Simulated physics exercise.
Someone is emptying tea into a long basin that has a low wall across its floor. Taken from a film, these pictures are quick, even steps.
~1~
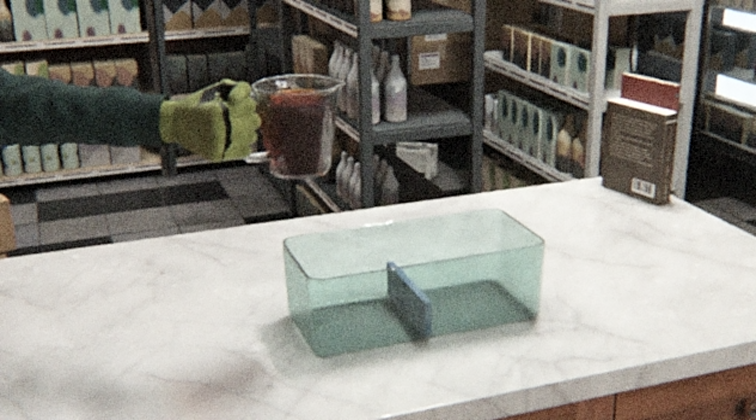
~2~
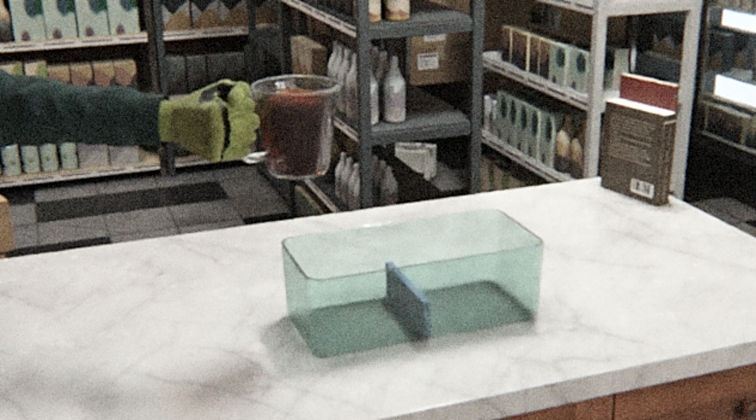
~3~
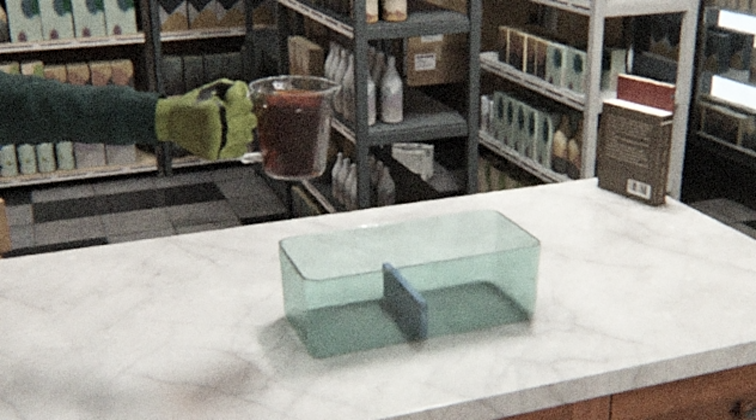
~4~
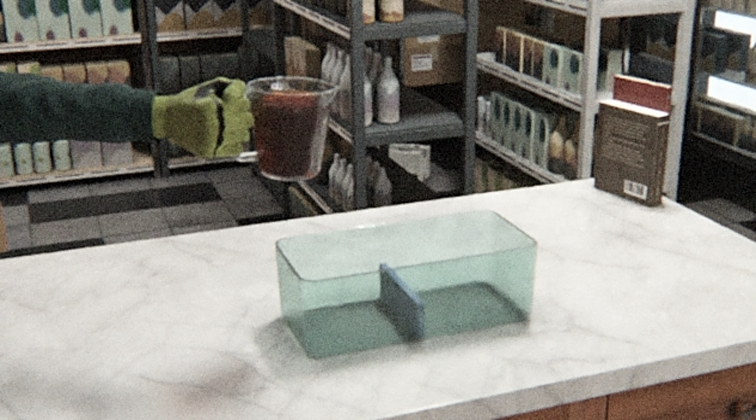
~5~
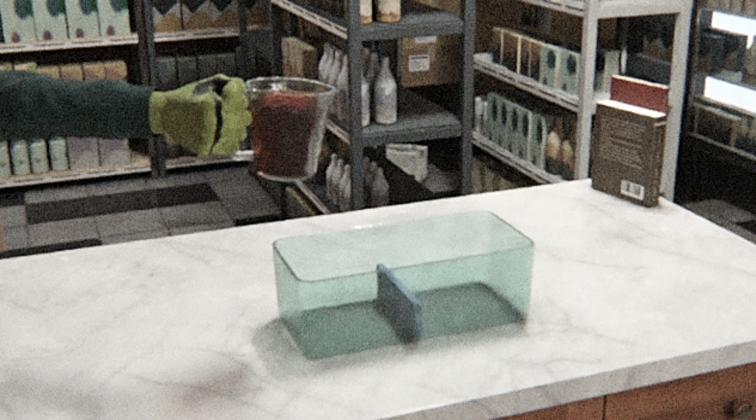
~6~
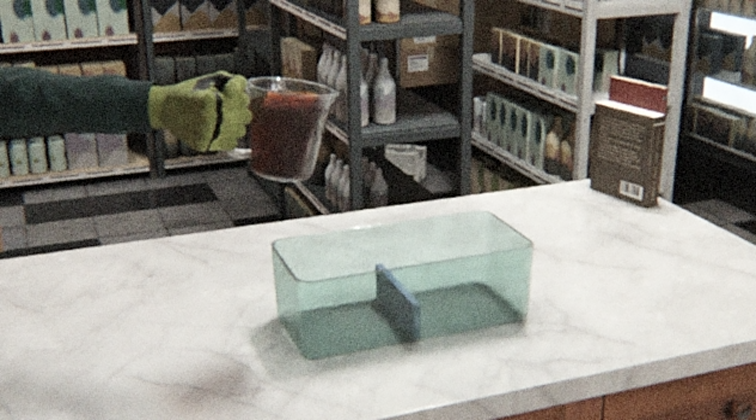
We see a green-gloved hand holding a clear cup of dark reddish liquid above a marble counter, left of a long, pale green basin with a low blue divider; the cup stays nearly still, then tilts slightly to the right.
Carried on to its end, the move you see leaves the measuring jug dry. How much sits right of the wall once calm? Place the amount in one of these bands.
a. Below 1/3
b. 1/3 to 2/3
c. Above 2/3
The answer is b.
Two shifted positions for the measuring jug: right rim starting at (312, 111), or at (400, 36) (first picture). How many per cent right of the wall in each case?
Close to 5 in a hundred, and close to 95 in a hundred.
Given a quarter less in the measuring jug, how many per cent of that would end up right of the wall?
Close to 40 per cent, more or less.
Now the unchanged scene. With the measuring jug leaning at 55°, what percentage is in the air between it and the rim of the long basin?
About 15 per cent.
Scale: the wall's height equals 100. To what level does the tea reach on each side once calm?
Left part: 20 per cent, right part: 30 per cent.
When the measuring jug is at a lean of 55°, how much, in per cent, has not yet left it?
Near 80 in a hundred still remains.
A moment on, the measuring jug is tipped part way and 82 per cent is still to pour, 2 is left of the wall and 1 right of it.
Next, the measuring jug is tipped on its side and 31 per cent is still to pour, 8 is left of the wall and 38 right of it.
Then the measuring jug is tipped on its side and 2 per cent is still to pour, 35 is left of the wall and 59 right of it.
Later the measuring jug is tipped on its side and 0 per cent is still to pour, 39 is left of the wall and 59 right of it.
At rest 39 per cent lies left of the wall, 59 right of it and 1 outside.
